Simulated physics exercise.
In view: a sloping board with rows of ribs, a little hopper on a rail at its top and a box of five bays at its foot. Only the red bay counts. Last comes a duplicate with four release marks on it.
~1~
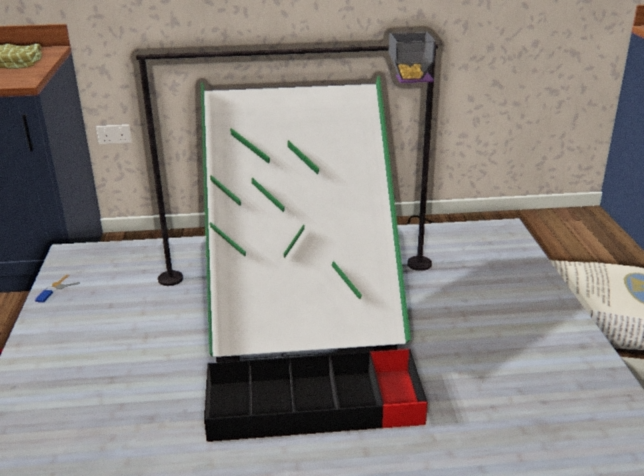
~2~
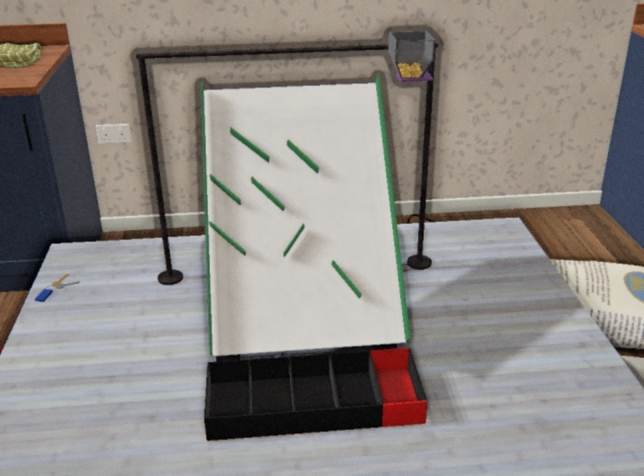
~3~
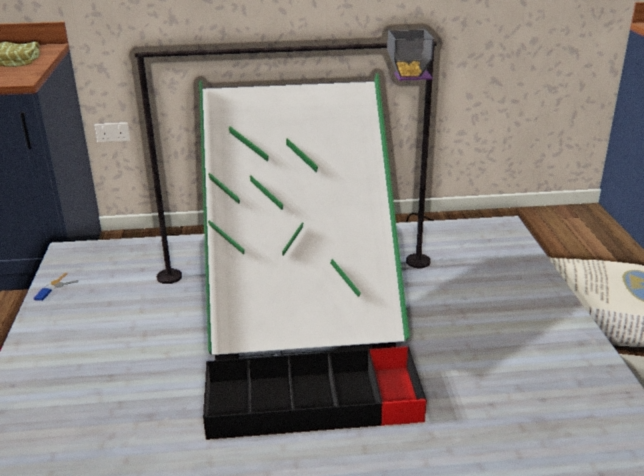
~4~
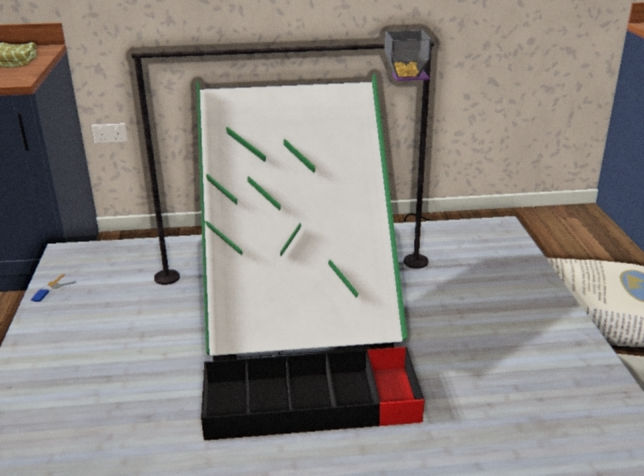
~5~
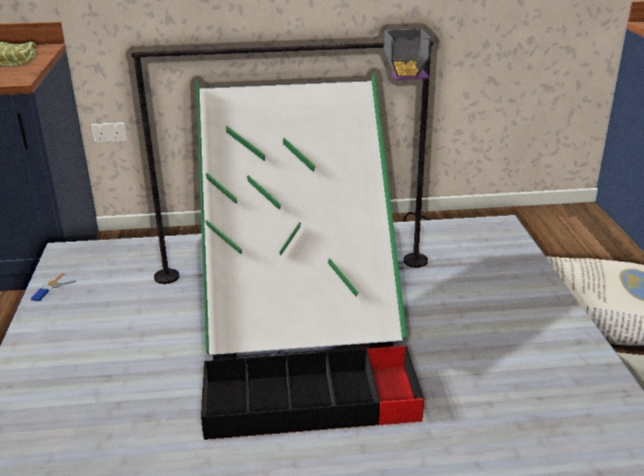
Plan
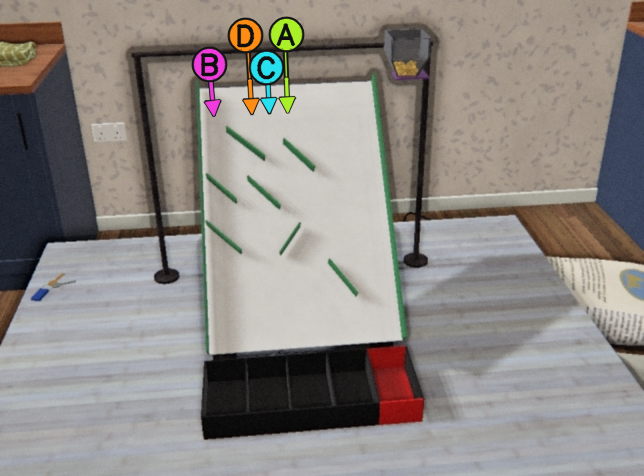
In the video, a hopper holding small yellow pieces sits on a black rail above the right side of a sloping white board with green ribs and a box of black and red bays, and almost nothing moves.
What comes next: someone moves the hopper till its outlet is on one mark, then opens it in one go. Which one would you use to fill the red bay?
Mark A does it best.
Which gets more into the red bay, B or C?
C it is.
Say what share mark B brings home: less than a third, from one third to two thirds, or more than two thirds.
Less than a third.
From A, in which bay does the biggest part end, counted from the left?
It is the fifth one.
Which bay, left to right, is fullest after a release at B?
The second.
On the marked copy, mark A meets the board at (287, 107); mark B meets the board at (213, 110); mark C meets the board at (269, 107); mark D meets the board at (251, 108).
With A, the larger part in the red bay, roughly a quarter in other bays.
With B, just a few in the red bay, almost all in other bays, just a few held on the board.
With C, roughly a third in the red bay, roughly two thirds in other bays.
With D, roughly a quarter in the red bay, the larger part in other bays, just a few outside the box.
